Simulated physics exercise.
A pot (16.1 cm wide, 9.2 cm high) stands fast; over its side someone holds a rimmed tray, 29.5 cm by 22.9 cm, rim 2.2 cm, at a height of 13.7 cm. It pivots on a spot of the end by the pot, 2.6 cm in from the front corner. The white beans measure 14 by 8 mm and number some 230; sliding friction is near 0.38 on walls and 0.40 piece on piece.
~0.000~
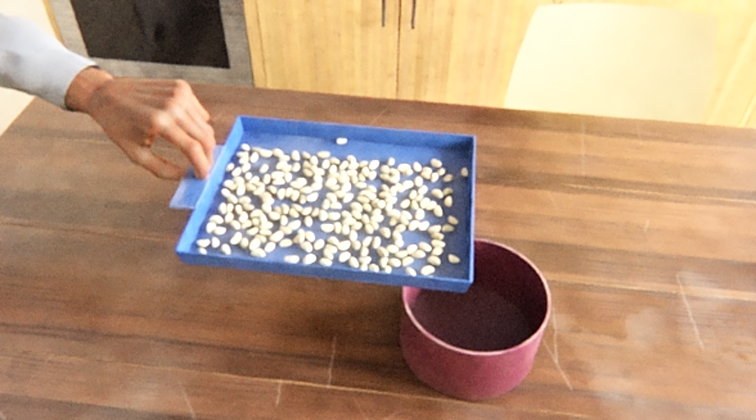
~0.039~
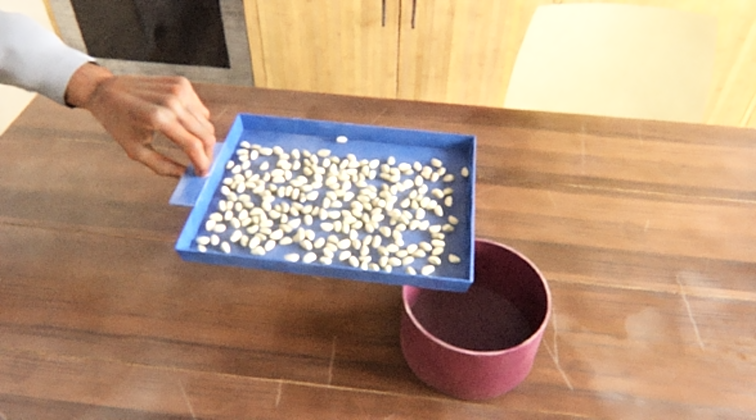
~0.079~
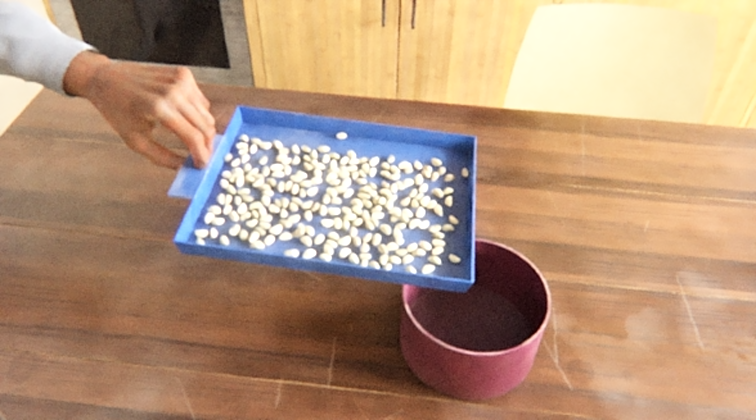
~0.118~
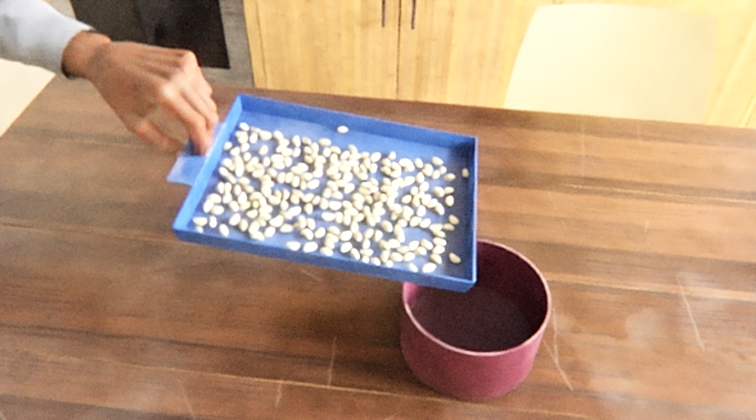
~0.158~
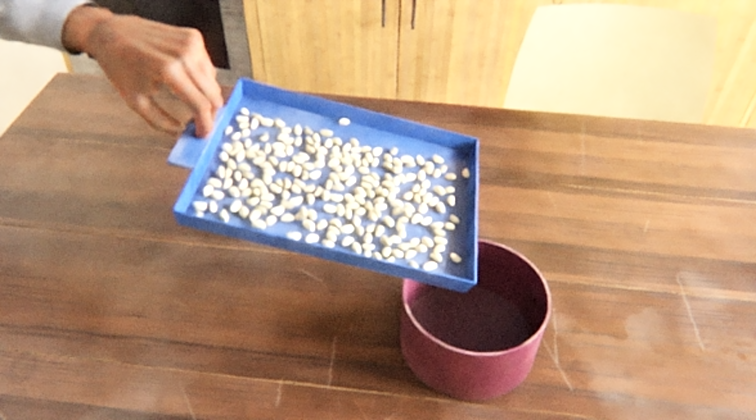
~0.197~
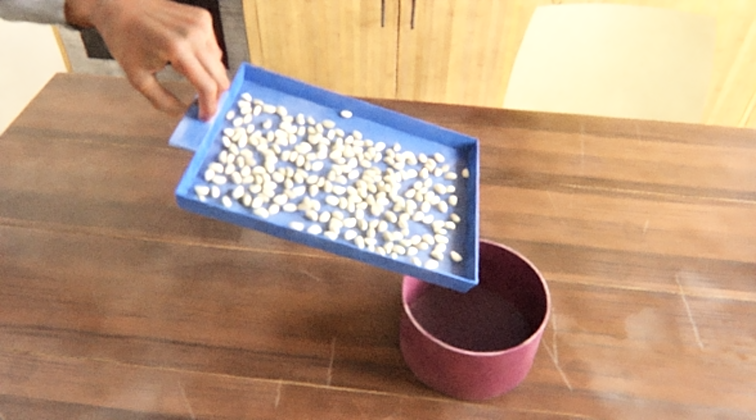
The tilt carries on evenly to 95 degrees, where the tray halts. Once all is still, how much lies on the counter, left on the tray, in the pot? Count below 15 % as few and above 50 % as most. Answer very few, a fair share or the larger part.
Counter: The larger part, tray: Very few, pot: A fair share.
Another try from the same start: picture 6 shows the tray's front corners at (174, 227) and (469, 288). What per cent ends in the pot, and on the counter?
Pot 50, counter 50.
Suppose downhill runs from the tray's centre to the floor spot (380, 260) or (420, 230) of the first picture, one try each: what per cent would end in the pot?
Some 55 and 70 per cent.
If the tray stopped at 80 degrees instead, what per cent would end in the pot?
Then about 30 per cent.
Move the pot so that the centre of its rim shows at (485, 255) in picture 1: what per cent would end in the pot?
Some 65 per cent.
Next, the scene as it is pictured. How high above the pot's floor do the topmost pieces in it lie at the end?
Roughly 1.5 cm.
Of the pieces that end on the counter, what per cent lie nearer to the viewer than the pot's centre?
About 0 per cent.
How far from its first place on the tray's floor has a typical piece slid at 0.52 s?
About 8 cm.
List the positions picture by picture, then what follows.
Tray tilt 0 degrees, front corners at (180, 249) and (467, 278); middle of the pieces at (335, 206); pot at (476, 291), in the first picture.
Tray tilt 1 degrees, front corners at (180, 246) and (468, 278); middle of the pieces at (335, 204), in the second picture.
Tray tilt 3 degrees, front corners at (179, 238) and (469, 278), lowest corner right back; middle of the pieces at (336, 201), in the third picture.
Tray tilt 7 degrees, front corners at (178, 225) and (470, 279), lowest corner right back; middle of the pieces at (336, 195), in the fourth picture.
Tray tilt 12 degrees, front corners at (179, 208) and (472, 279), lowest corner right back; middle of the pieces at (338, 187), in the fifth picture.
Tray tilt 16 degrees, front corners at (181, 191) and (473, 279), lowest corner right back; middle of the pieces at (340, 179); pot at (475, 292). The tray's pace is about 120 degrees a second, in the sixth picture.
After 0.52 s, tilt 55 degrees; the tray holds 100 %, the pot 0 %.
After 0.74 s, tilt 81 degrees; the tray holds 55 %, the pot 10 %.
Then, at 1.07 s, tilt 95 degrees; the tray holds 10 %, the pot 35 %.
At rest (2.5 s), counter 55 %, tray 0 %, pot 40 %.
